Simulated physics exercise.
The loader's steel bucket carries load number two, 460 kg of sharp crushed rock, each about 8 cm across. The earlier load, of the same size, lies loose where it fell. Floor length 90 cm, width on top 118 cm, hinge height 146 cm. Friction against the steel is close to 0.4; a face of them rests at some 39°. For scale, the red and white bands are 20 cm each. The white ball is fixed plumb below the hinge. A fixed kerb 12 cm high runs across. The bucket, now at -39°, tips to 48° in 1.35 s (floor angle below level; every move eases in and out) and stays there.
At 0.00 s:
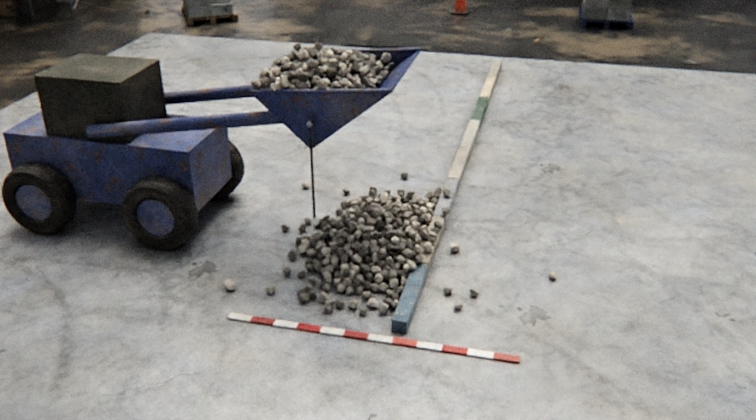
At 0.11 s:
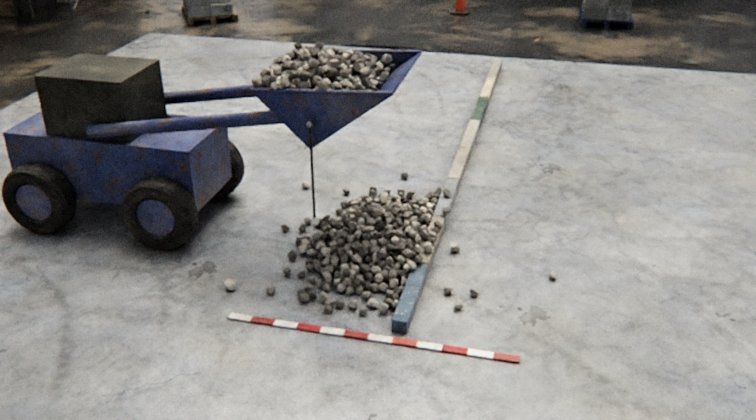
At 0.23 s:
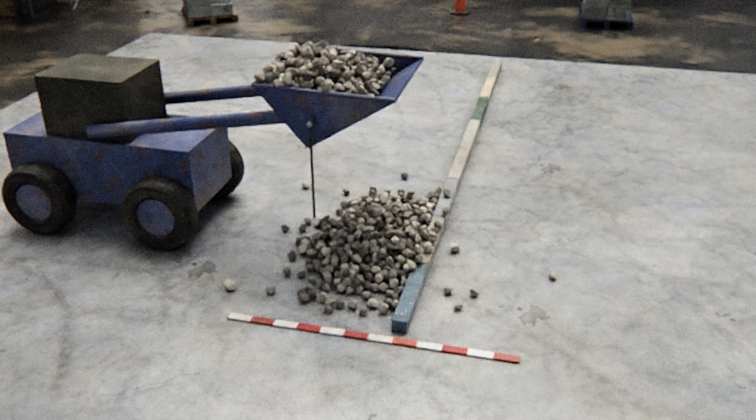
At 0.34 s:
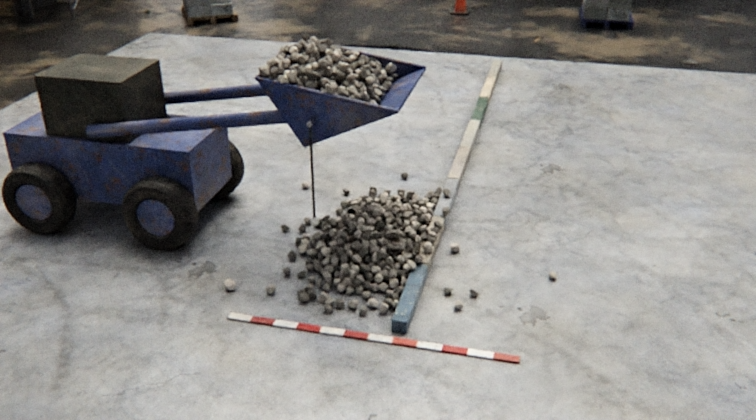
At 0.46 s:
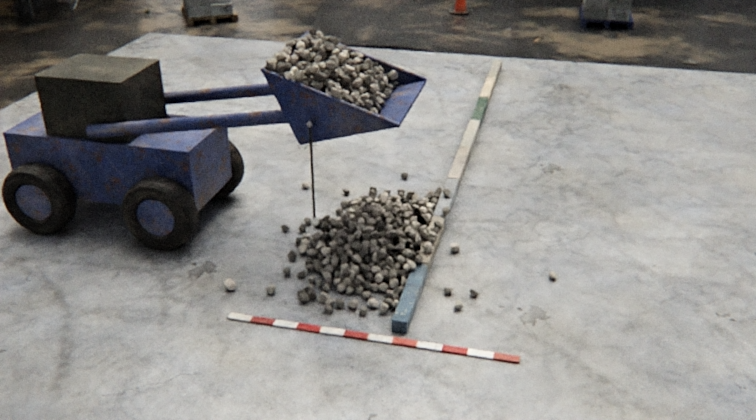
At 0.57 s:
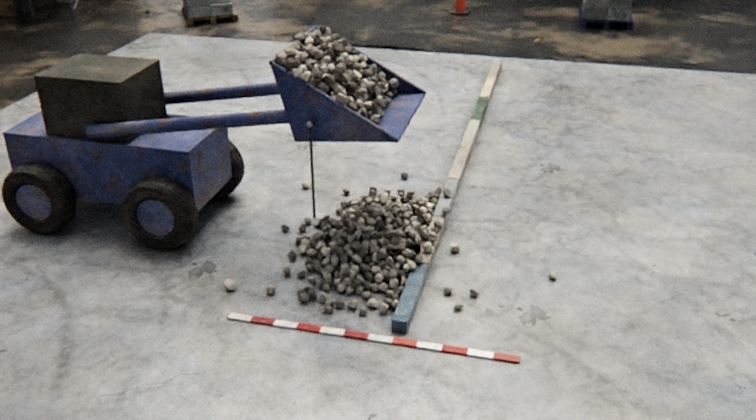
In the video, a blue loader holds a bucket of grey stones above a loose pile beside a long kerb, and the bucket steadily tilts forward, its lip lowering to the right while the stones stay inside.
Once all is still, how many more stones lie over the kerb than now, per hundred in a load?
Some 45 per cent is added.
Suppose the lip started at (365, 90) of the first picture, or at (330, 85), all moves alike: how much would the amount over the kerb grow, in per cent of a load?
Near 20 per cent from the first place, 0 from the second.
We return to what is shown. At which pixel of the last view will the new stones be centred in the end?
Around (428, 235).
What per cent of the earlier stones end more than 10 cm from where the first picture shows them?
Roughly 0 per cent of them.
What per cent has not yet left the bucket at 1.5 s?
It holds some 30 per cent.
After 1.0 s the floor is at 34°; in per cent of one load, 98 in the bucket, 101 on this side of the kerb, 1 over the kerb; the foremost stones are at (462, 259).
After 1.5 s the floor is at 48°; in per cent of one load, 28 in the bucket, 167 on this side of the kerb, 4 over the kerb; the foremost stones are at (469, 263).
After 1.8 s the floor is at 48°; in per cent of one load, 0 in the bucket, 169 on this side of the kerb, 30 over the kerb; the foremost stones are at (519, 272).
After 4.6 s the floor is at 48°; in per cent of one load, 0 in the bucket, 154 on this side of the kerb, 46 over the kerb; the foremost stones are at (572, 258). Net gain over the kerb, 45.
